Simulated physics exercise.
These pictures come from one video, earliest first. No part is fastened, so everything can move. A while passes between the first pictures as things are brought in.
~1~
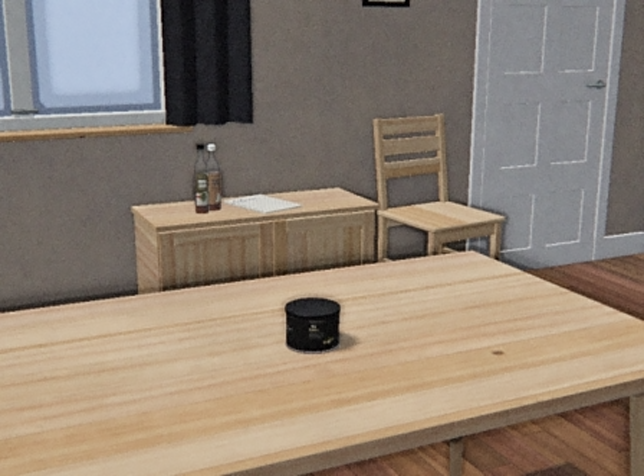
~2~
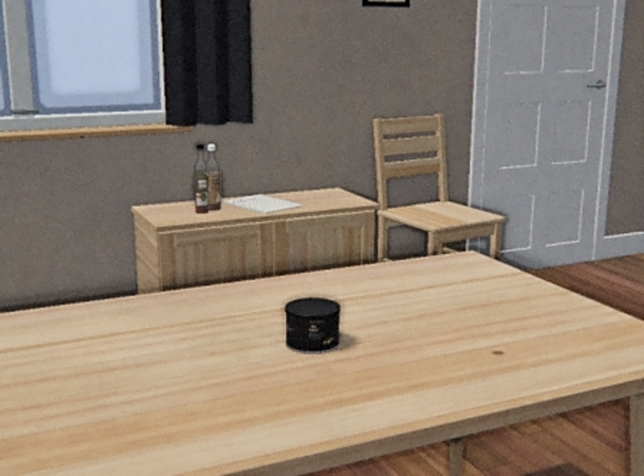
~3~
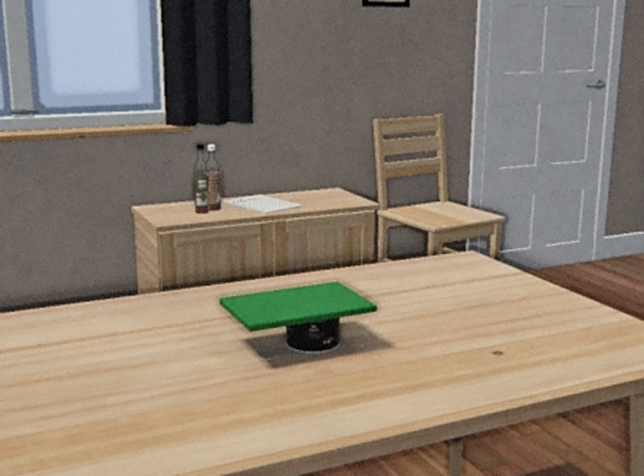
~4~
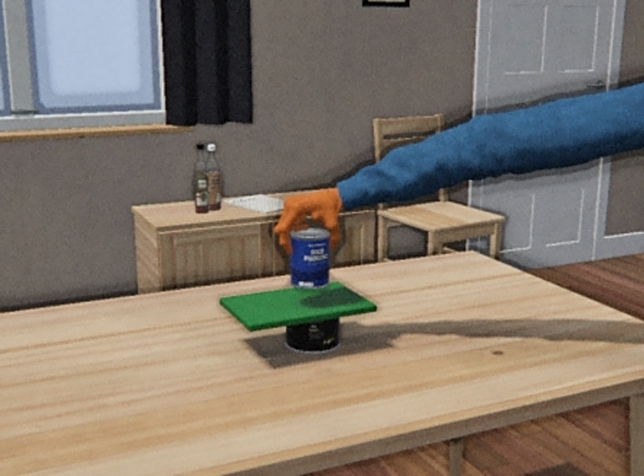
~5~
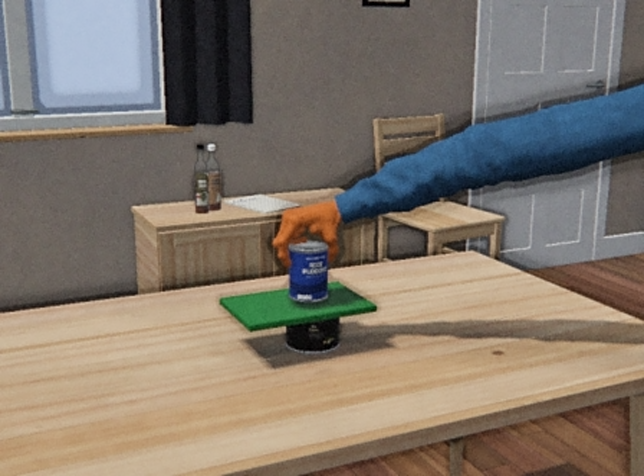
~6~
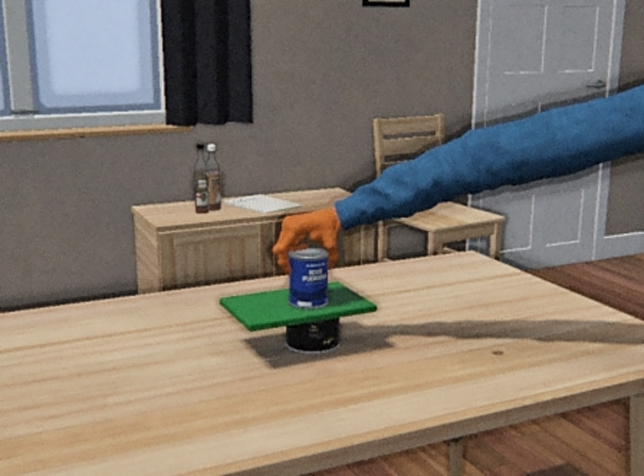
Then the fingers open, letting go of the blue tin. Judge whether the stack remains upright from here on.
I reckon the stack bears the weight fine.
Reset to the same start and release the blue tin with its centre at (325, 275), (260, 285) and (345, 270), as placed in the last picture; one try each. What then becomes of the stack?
So, first go it stays put, second go it comes down, third go it stays put.
Then, 0.80 s after the last picture, nothing has stirred.
Then, 1.70 s after the last picture, blue tin resting near (308, 278).
At rest, all 3 in place. Seen from the same camera at the end, blue tin near (309, 278). The stack holds.
